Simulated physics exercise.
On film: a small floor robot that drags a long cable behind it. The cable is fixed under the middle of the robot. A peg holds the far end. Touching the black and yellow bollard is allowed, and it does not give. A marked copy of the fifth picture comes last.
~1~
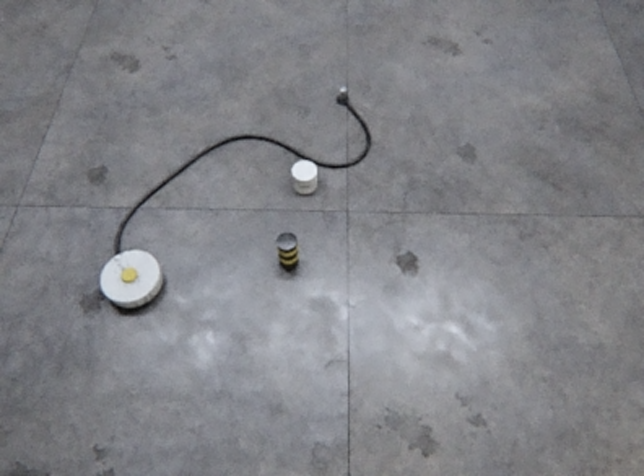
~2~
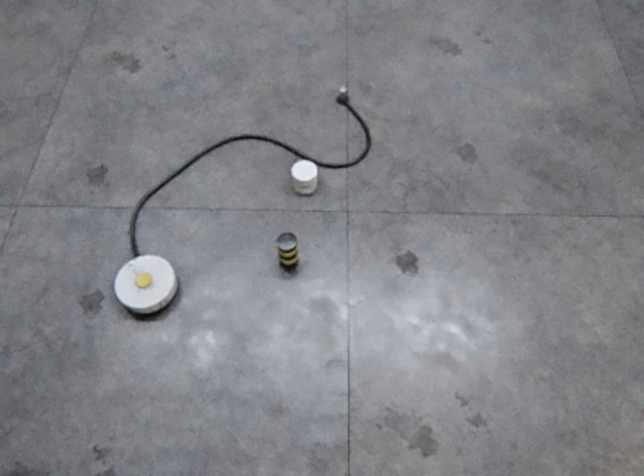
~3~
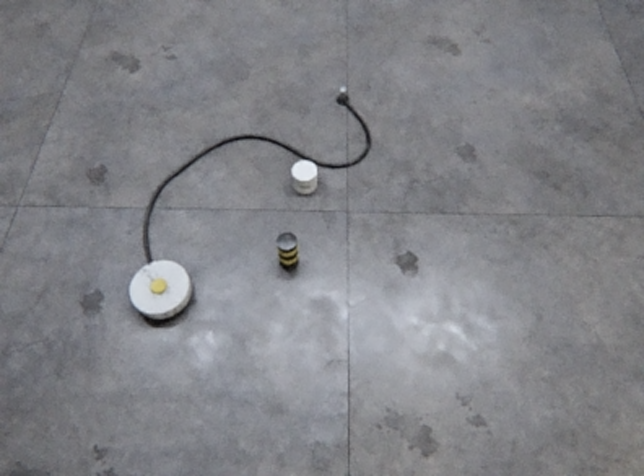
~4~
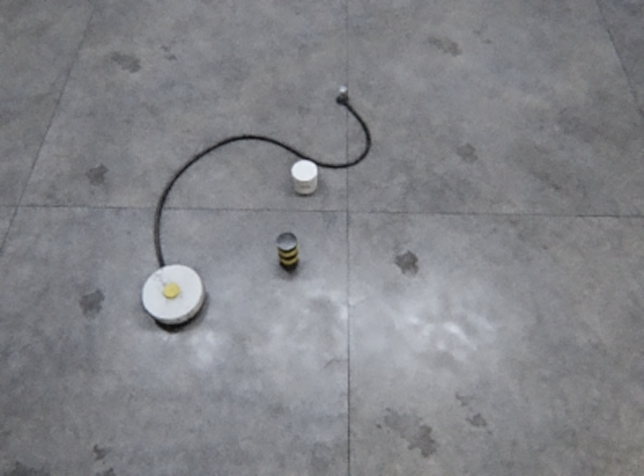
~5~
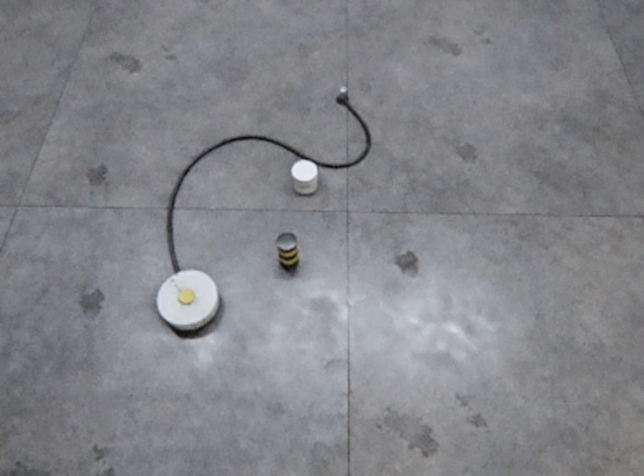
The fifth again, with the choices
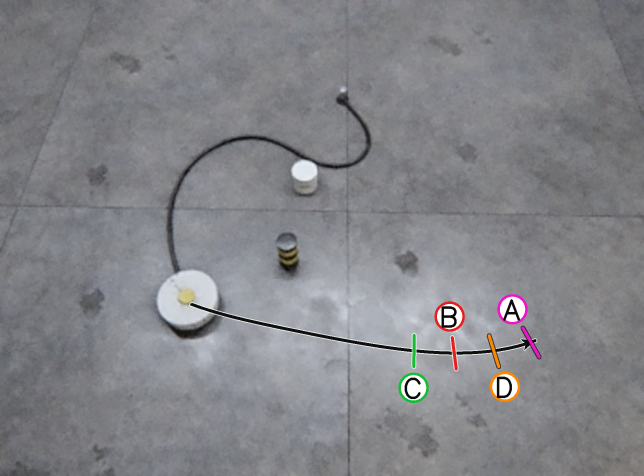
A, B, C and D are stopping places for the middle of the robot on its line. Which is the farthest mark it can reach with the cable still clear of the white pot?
The farthest safe stop is B.
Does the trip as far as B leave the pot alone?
For that mark, yes.
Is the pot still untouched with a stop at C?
Yes.
On the marked copy, A at (531, 342); B at (454, 353); C at (414, 351); D at (494, 351); the route from (192, 304) via (359, 343) to (535, 341).
Taking B. A third of the way, robot (277, 323), middle of the cable (247, 145).
Two thirds of the way, robot (373, 342), middle of the cable (254, 166).
When it is over, robot (457, 350), middle of the cable (278, 210); only the bollard has been touched, if anything.
As for the rest, A brings the cable against the pot; C is safe but short; D brings the cable against the pot.
